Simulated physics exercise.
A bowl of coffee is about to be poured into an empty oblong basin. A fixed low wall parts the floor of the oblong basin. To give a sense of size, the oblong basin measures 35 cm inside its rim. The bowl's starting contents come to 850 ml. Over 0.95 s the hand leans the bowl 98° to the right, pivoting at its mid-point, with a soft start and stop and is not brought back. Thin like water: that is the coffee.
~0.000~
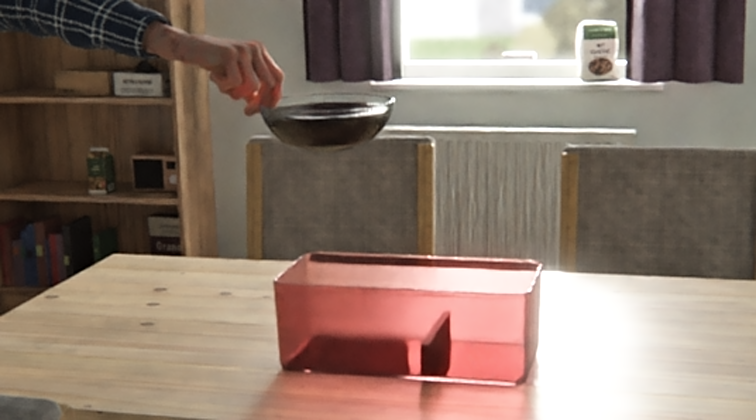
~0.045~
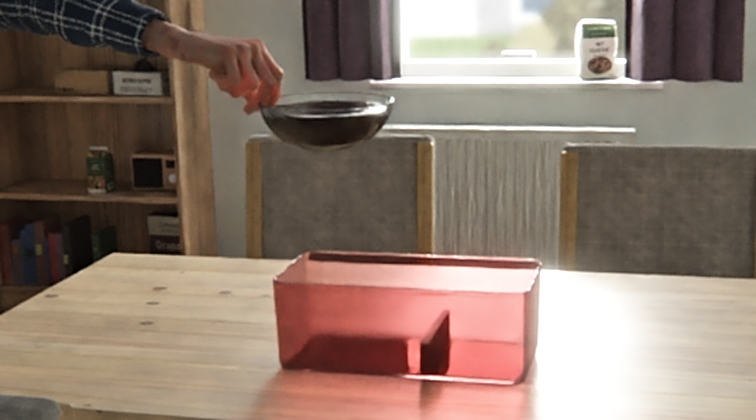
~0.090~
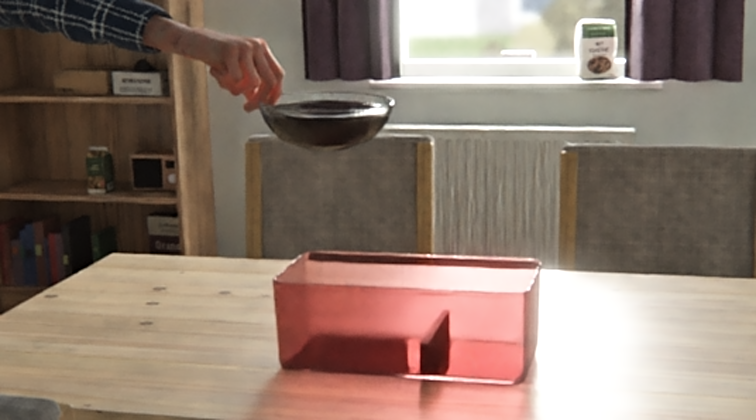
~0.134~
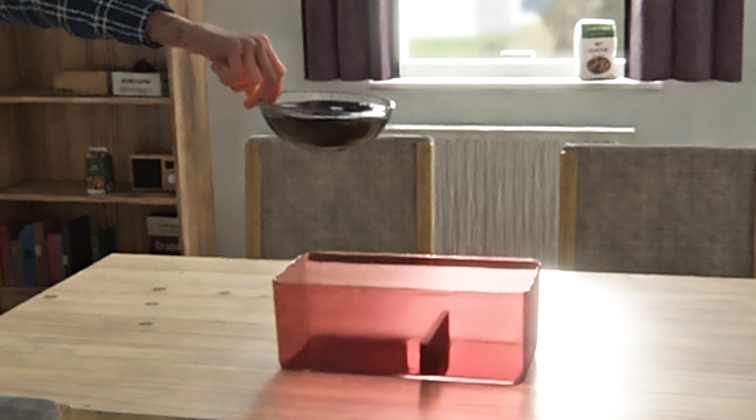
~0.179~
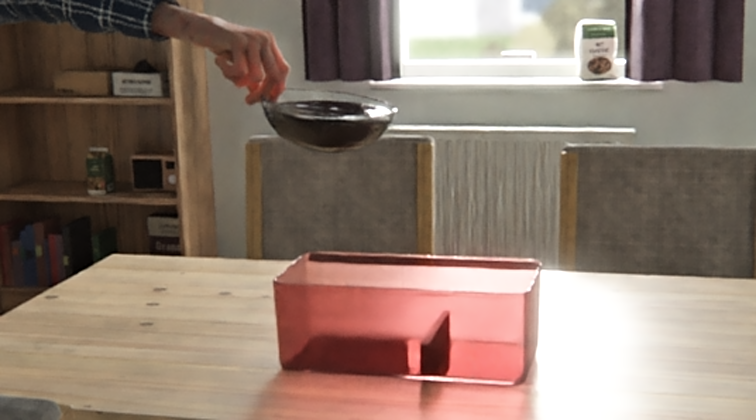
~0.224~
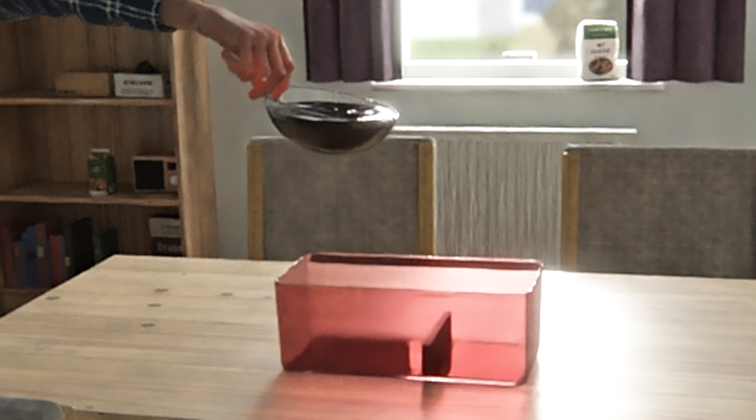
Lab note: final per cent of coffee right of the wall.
Approx. 66 %.
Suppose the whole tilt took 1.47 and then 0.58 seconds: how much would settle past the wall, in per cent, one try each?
Try 1: Approx. 75 %; try 2: Approx. 50 %.
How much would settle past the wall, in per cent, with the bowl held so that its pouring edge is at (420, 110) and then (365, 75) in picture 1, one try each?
I'd say 80 percent on the first go, 45 percent on the next.
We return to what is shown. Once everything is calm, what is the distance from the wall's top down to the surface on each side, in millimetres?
On the left it's about 36 mm; on the right, about 18 mm.
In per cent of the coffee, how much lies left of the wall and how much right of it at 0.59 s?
Left side near 2, right side near 16.
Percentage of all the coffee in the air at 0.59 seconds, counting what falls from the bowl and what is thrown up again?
Close to 58 per cent, I'd say.
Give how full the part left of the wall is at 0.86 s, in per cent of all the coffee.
Reading: Approx. 26 per cent.
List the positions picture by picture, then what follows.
Tilt 0°; pouring edge (391, 104); surface from (269, 109) to (389, 111); the oblong basin's rim runs from (290, 268) to (536, 279); the wall's top is at (436, 328), in the first frame.
Tilt 1°; pouring edge (391, 103); surface from (268, 108) to (388, 110), in the second frame.
Tilt 2°; pouring edge (391, 105); surface from (268, 107) to (388, 111), in the third frame.
Tilt 5°; pouring edge (391, 109); surface from (269, 107) to (389, 113), in the fourth frame.
Tilt 8°; pouring edge (393, 113); surface from (272, 106) to (391, 115), in the fifth frame.
Tilt 13°; pouring edge (395, 120); surface from (275, 107) to (395, 116), in the sixth frame.
After 0.59 s the tilt is 68° and 24 per cent is still to pour, 2 is left of the wall and 15 right of it.
After 0.86 s the tilt is 96° and 0 per cent is still to pour, 26 is left of the wall and 68 right of it.
After 1.14 s the tilt is 98° and 0 per cent is still to pour, 33 is left of the wall and 66 right of it.
After 1.45 s the tilt is 98° and 0 per cent is still to pour, 33 is left of the wall and 66 right of it.
In the end 33 per cent lies left of the wall, 66 right of it and 1 outside.
